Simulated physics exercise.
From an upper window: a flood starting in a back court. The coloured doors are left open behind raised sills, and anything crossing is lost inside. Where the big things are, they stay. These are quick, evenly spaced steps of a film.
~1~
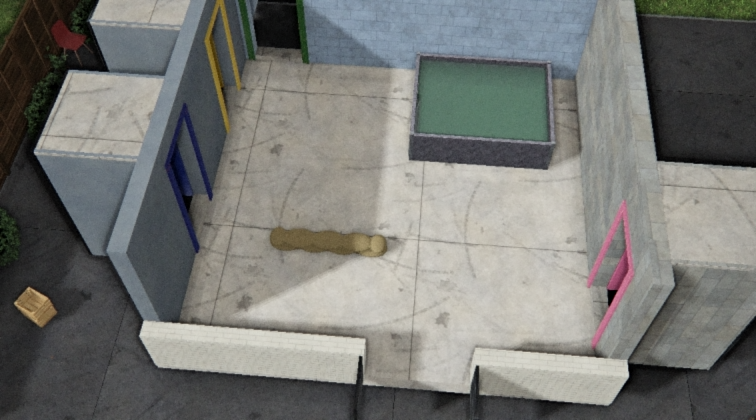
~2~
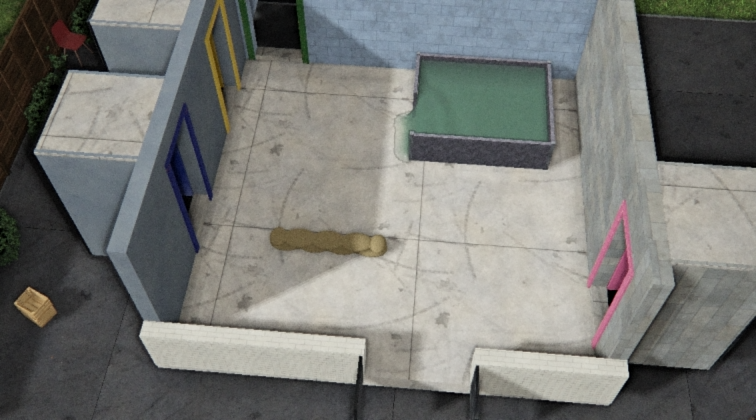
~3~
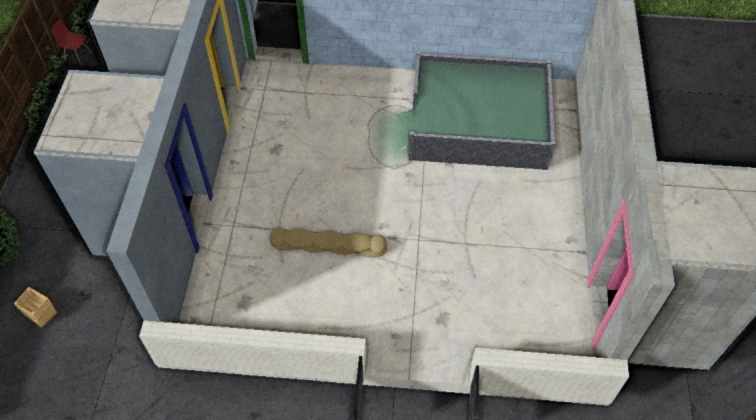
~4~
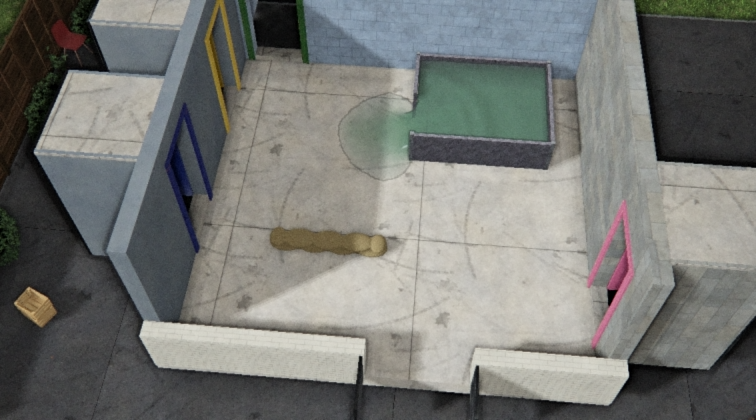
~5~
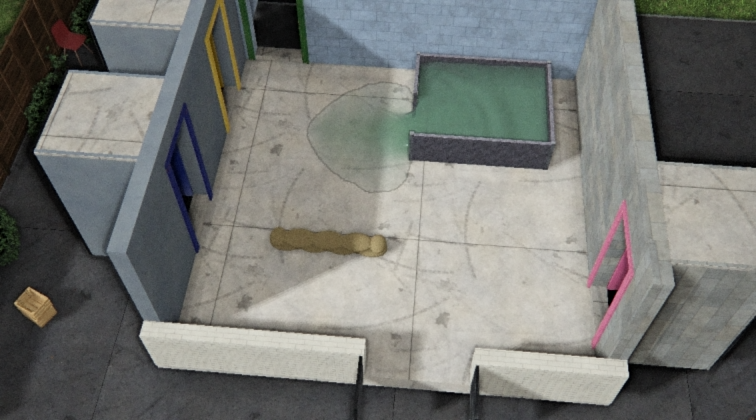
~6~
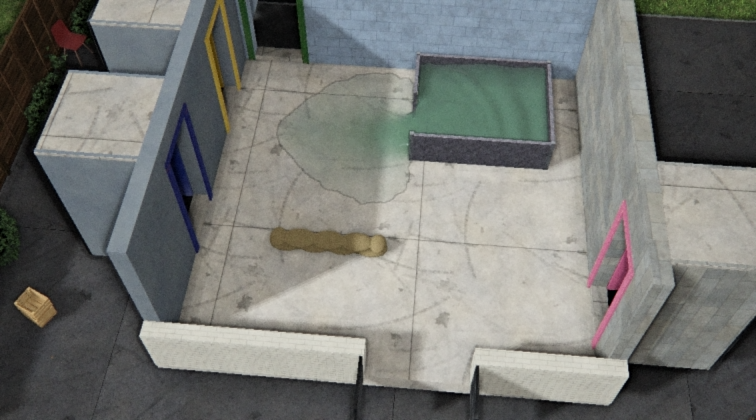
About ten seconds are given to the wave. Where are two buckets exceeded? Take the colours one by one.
One by one: The yellow door ends up over two buckets; the green door ends up over two buckets; the pink door ends up within two buckets; the blue door ends up within two buckets.
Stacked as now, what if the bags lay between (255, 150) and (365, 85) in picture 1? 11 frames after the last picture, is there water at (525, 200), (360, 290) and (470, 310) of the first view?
Taking the spots in turn: Untouched, untouched and untouched.
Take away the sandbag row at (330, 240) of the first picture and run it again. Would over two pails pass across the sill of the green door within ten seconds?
Looks like the green one overshoots the threshold.
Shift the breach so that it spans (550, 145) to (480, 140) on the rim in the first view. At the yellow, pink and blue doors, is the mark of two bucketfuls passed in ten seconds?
Briefly, the yellow one remains below the line, the pink one crosses the line, and the blue one remains below the line.
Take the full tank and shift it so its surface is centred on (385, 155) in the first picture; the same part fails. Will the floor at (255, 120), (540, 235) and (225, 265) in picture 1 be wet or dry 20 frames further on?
Going through them in turn: Waterlogged, still bare and waterlogged.
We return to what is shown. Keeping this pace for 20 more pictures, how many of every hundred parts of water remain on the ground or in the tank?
96 percent or thereabouts.
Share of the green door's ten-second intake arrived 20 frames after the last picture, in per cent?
Close to 50 %.
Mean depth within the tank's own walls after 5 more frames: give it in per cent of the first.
My figure is about 74 in a hundred.
A moment on, water covers 30 % of the floor; the yellow door under two buckets in, the green door wet at the sill, nothing in, the pink door not reached, the blue door not reached.
Next, water covers 35 % of the floor; the yellow door over two buckets in, the green door wet at the sill, nothing in, the pink door not reached, the blue door wet at the sill, nothing in.
Then, water covers 45 % of the floor; the yellow door over two buckets in, the green door over two buckets in, the pink door not reached, the blue door under two buckets in.
Later, water covers 65 % of the floor; the yellow door far over two buckets in, the green door over two buckets in, the pink door not reached, the blue door under two buckets in.
In the end, water covers 95 % of the floor; the yellow door far over two buckets in, the green door over two buckets in, the pink door wet at the sill, nothing in, the blue door under two buckets in.
